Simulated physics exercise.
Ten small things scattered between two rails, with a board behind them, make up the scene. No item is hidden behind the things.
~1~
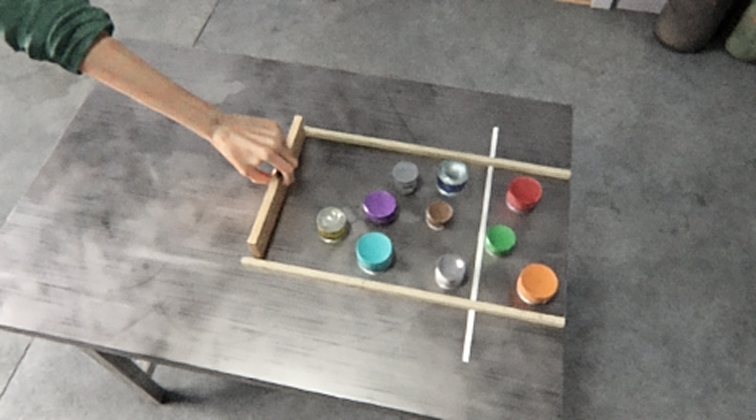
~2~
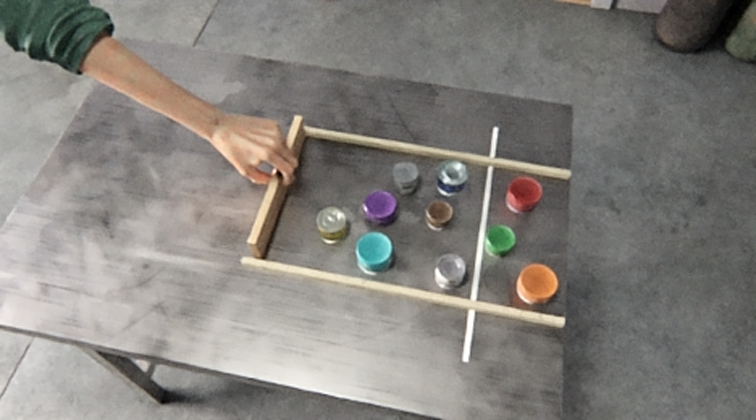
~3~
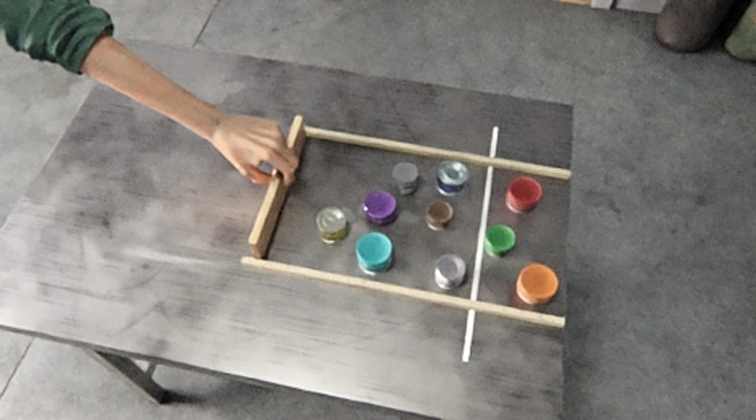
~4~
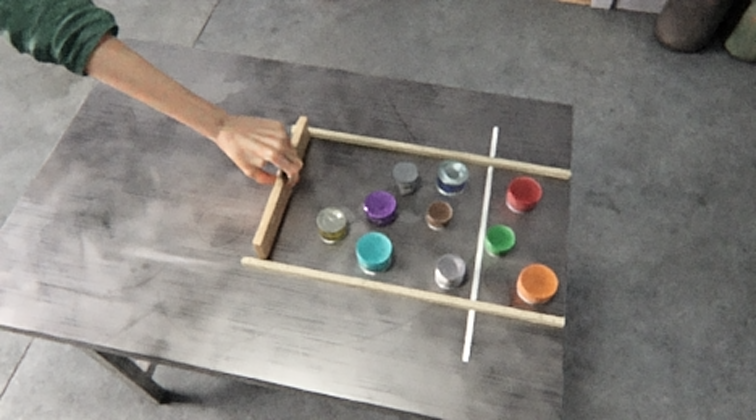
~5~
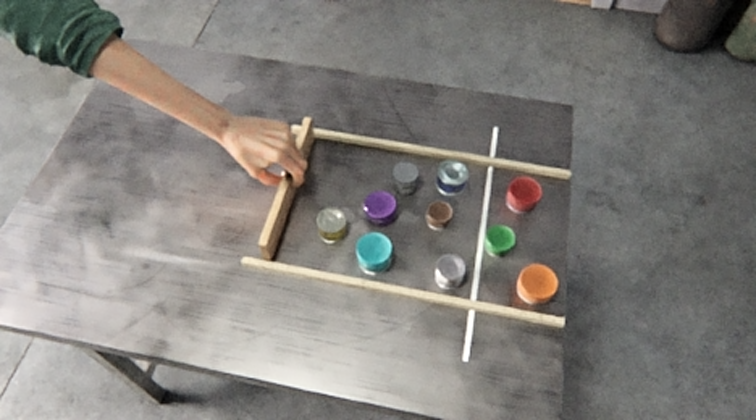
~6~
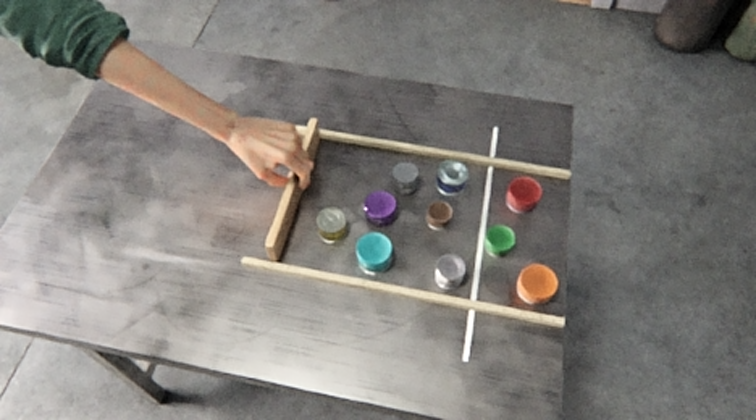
A hand in a green sleeve slid a wooden board slightly to the right between two rails on a dark table, while the small colourful pots and tins in front of it stayed still.
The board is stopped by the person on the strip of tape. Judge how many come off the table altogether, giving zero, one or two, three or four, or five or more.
My judgement: Zero.
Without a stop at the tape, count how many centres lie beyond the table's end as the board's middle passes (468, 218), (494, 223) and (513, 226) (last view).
That makes 0, 1, 1.
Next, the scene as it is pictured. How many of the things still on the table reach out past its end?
1, I think.
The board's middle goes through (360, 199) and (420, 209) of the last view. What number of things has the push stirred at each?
At the first spot the count is 2, and at the second it is 7.
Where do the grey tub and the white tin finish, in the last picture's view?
In the last picture the grey tub sits around (501, 197) and the white tin around (526, 283).
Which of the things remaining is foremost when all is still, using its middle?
That's the orange tin.
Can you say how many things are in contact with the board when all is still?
5 in contact.
Soon after, none off yet; orange tin at rest near (537, 285); red tin at rest near (524, 195); green pot at rest near (499, 241).
At rest, the number that fall off is zero.
